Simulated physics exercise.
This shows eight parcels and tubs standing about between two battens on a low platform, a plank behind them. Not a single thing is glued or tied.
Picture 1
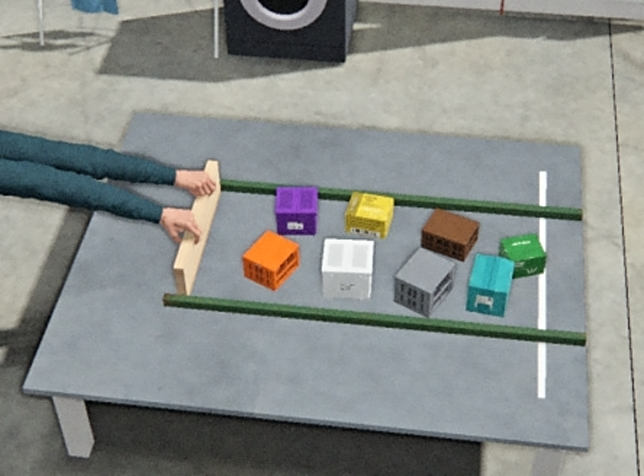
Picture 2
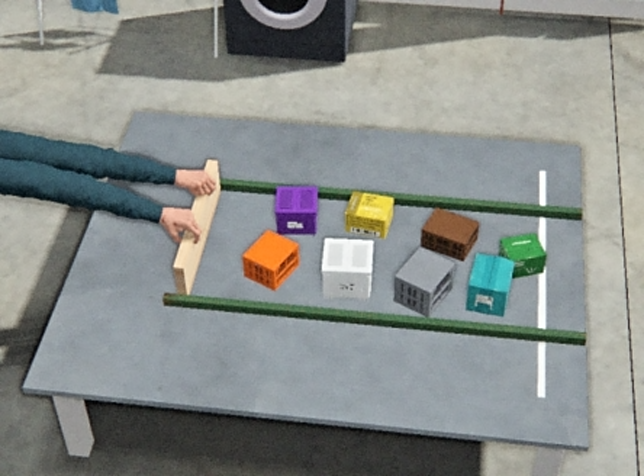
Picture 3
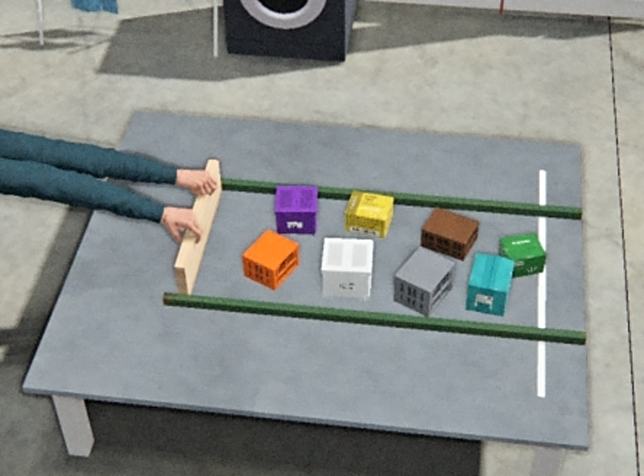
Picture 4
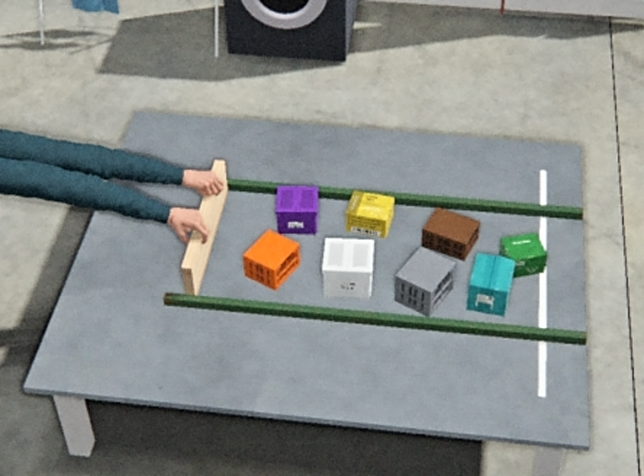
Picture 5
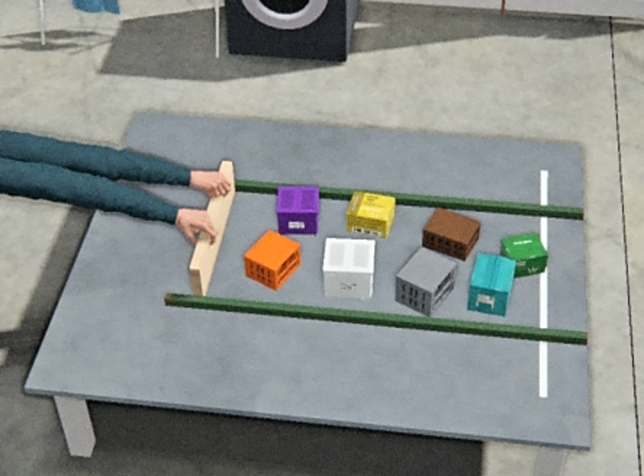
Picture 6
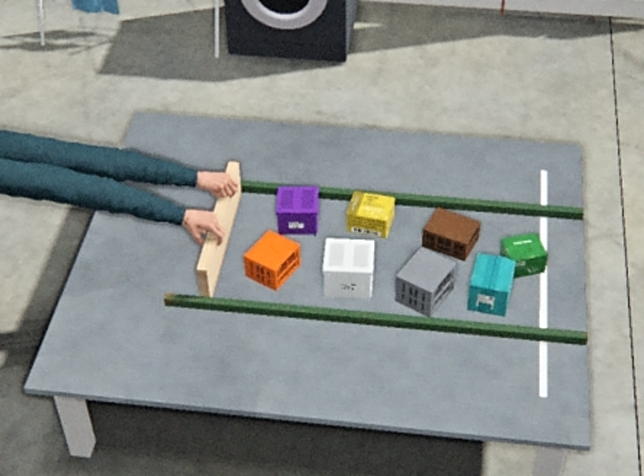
A plank held upright by two hands slides a short way right between two green battens on a low platform, while the eight coloured boxes and crates in front of it stay essentially still near a white tape line.
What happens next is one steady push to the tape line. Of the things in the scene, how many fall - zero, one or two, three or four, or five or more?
Of those, five or more fall.
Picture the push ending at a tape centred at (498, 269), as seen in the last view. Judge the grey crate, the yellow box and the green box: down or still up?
Looking at each in turn, the grey crate is gone, the yellow box is still there, and the green box is gone.
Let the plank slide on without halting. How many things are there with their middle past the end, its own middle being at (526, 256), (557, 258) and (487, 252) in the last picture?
The numbers are 6, 6 and 3.
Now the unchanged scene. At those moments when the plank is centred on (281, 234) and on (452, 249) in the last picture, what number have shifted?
The counts are 2 and 8.
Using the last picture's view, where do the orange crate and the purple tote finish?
Roughly (564, 281), and the other roughly (566, 235).
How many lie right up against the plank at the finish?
I count 2 of them.
Soon after, none off yet; green box at rest near (523, 256); turquoise box at rest near (491, 285); brown crate at rest near (451, 234).
After that, none off yet; green box displaced about its own width near (552, 262); turquoise box displaced about its own width near (546, 292); brown crate displaced about its own width near (508, 244).
And then, one off so far; green box tilting well over near (603, 282); turquoise box on its way down near (628, 399); brown crate displaced well along near (553, 256).
In the end, the number that fall off is five or more; gone, white tote, yellow box, grey crate, brown crate, turquoise box and green box.
